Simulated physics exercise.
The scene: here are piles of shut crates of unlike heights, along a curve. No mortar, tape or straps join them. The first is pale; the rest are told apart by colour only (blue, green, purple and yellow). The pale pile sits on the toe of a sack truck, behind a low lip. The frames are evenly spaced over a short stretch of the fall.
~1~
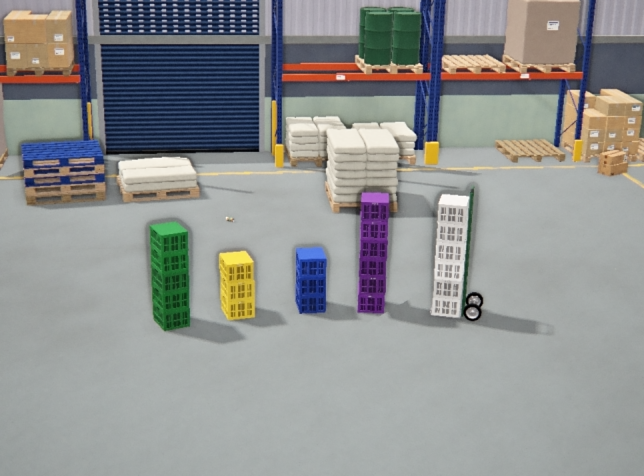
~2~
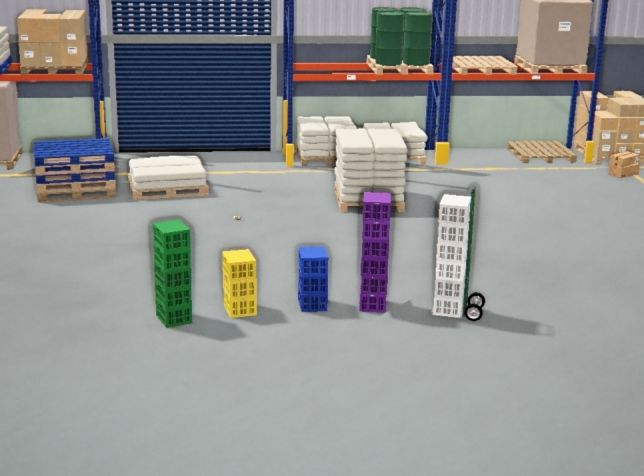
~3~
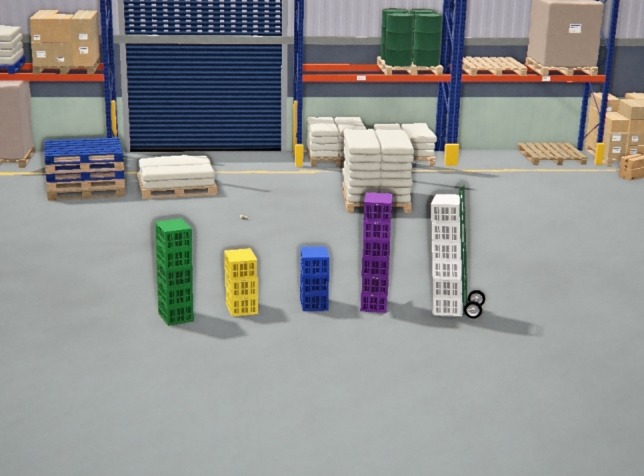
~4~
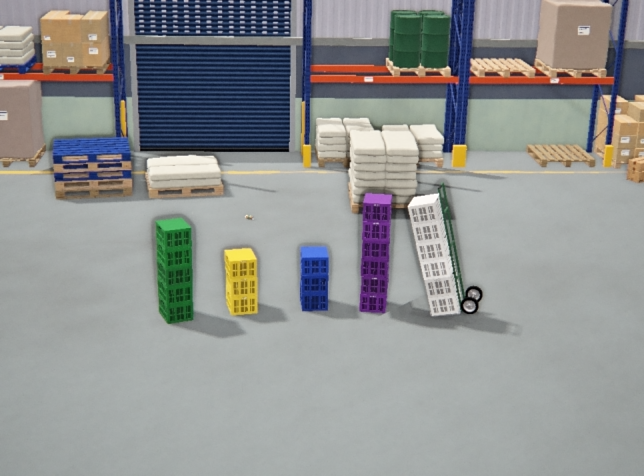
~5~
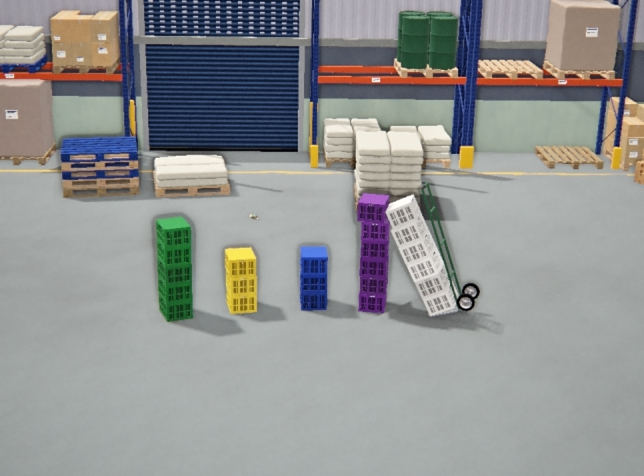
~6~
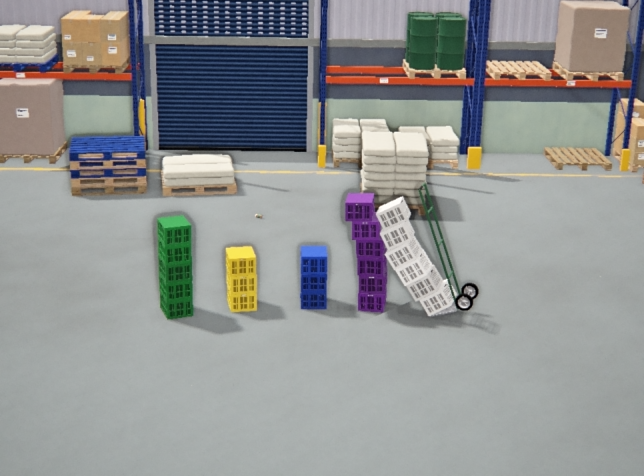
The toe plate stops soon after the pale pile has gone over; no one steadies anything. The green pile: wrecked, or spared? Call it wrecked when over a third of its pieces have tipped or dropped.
That pile mostly stays up.
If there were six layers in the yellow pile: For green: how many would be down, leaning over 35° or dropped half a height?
Pile by pile, green 0.
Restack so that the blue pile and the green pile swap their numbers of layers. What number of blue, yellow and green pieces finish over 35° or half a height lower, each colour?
Blue 5, yellow 2, green 2.
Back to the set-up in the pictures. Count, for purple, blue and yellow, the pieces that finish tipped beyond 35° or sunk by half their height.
Pile by pile, purple 5, blue 2, yellow 1.
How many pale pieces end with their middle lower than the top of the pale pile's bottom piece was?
It comes to 4.
Just after the last frame, 6 of the pale pile down; none of the 5 green crates down (0 of 17 in all colours); top green crate unmoved; top purple crate tilted a little.
A moment on, 6 of the pale pile down; none of the 5 green crates down (2 of 17 in all colours); top green crate unmoved; top purple crate tilted well over, about its own height lower.
Further on, 6 of the pale pile down; none of the 5 green crates down (5 of 17 in all colours); top green crate unmoved; top purple crate on its side.
Then, 6 of the pale pile down; none of the 5 green crates down (8 of 17 in all colours); top green crate unmoved; top purple crate on its side.
When it is over, 6 of the pale pile down; none of the 5 green crates down (8 of 17 in all colours); top green crate unmoved; top purple crate on its side. In pixels of the last frame, middles, top green crate near (174, 231), top purple crate near (190, 276).
